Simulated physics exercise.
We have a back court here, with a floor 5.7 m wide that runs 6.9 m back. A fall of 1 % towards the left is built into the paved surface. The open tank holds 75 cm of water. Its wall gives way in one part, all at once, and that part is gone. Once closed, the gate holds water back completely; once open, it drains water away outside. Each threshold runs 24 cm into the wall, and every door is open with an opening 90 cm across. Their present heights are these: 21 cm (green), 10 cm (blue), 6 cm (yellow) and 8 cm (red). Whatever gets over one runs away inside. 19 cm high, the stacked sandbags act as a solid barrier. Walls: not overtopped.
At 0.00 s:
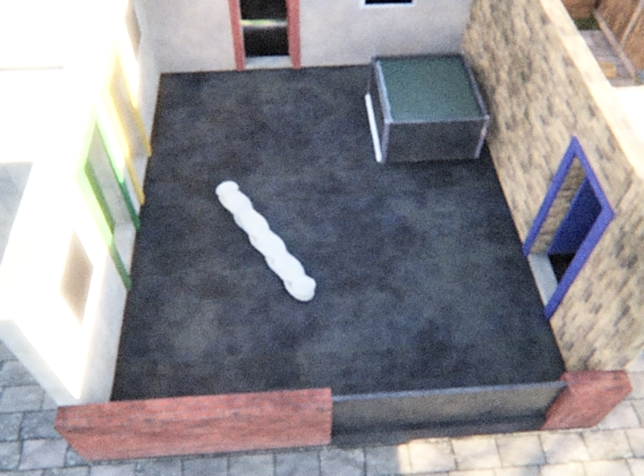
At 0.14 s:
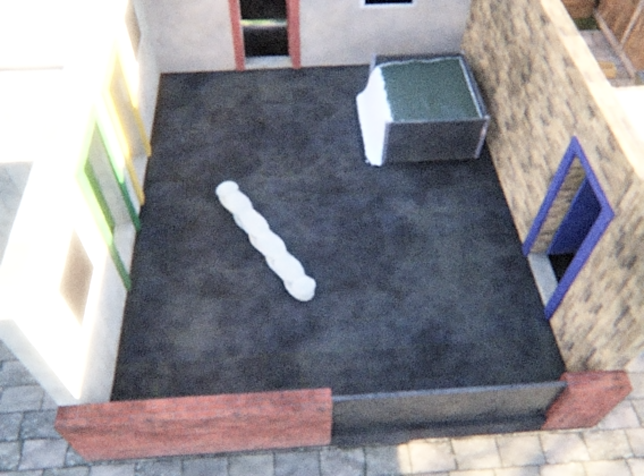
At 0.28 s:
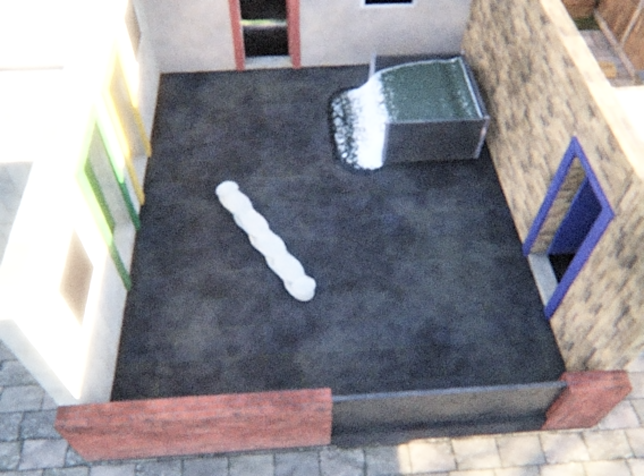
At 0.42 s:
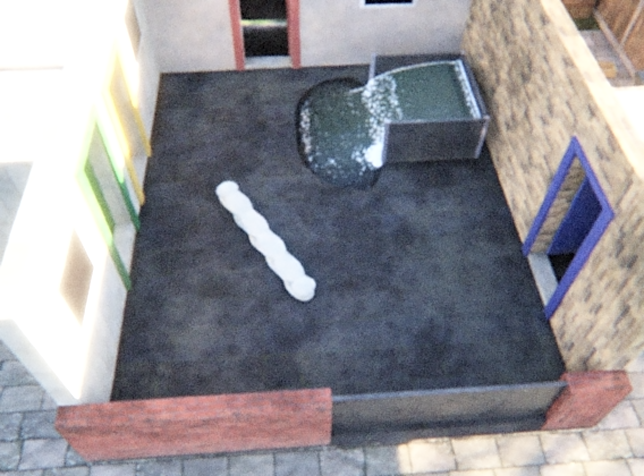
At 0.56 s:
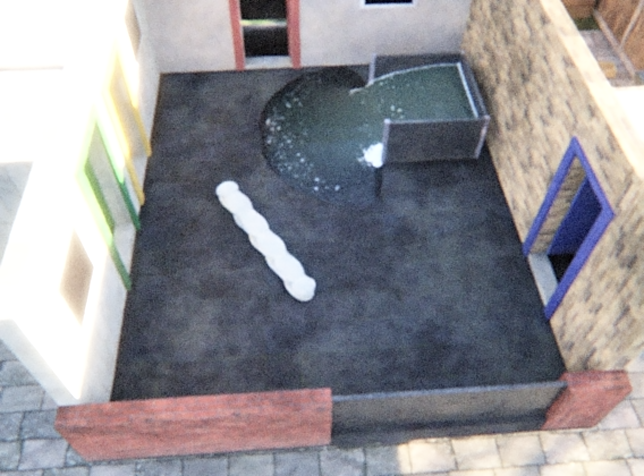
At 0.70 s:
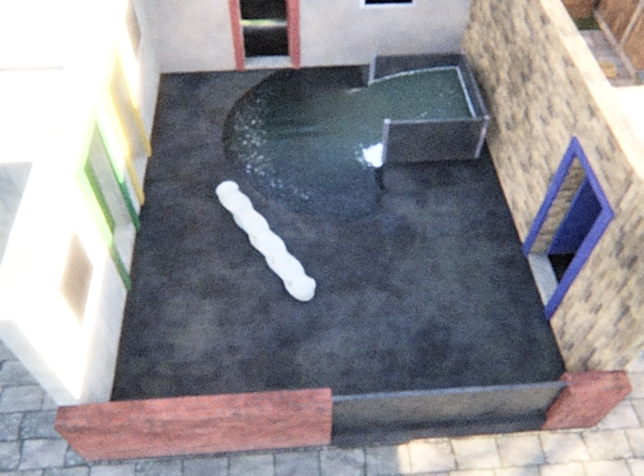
A small walled court with a dark floor is seen from above by a still camera. A tank of dark green water stands at the back right, a row of white sandbags lies mid-floor, and doorways show red at the back, green and yellow at left, and blue at right. Water bursts from the tank's left side, foaming white, then spreads leftward in a widening, darker, rounded sheet across the back floor.
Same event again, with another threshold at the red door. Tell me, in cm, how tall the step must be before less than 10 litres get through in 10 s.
It would have to be roughly 11 cm high.
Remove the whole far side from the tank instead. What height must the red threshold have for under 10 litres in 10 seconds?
The answer is some 5.5 cm.
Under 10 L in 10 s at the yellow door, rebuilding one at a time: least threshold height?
Yellow door, minimum about 27 cm.
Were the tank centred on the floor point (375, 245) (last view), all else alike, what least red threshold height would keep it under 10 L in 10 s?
13.5 cm, give or take.
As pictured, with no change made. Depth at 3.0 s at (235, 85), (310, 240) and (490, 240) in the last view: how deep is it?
15, 6 and 0 cm, respectively.
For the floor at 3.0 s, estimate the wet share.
About 45 per cent.
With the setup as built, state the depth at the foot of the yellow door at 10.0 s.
Some 5.5 centimetres.
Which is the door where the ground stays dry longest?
It's the blue door.
After 1.4 s water covers 35 % of the floor, deepest (31 cm) near (151, 139); 13 cm at the red door, 0 litres in over its 8 cm threshold.
After 3.0 s water covers 45 % of the floor, deepest (26 cm) near (228, 71); 9 cm at the red door, 17 litres in over its 8 cm threshold.
After 10.0 s water covers 95 % of the floor, deepest (9 cm) near (526, 402); 4 cm at the red door, 33 litres in over its 8 cm threshold.
At the red door as built, the water arrived by 0.8 s and peaked near 14 cm at 1.6 s.
Run again over the same 10 s with other heights there, 16 litres in over 10 cm, 2 litres over 13.5 cm. The limit of 10 litres is kept from about 11 cm up.
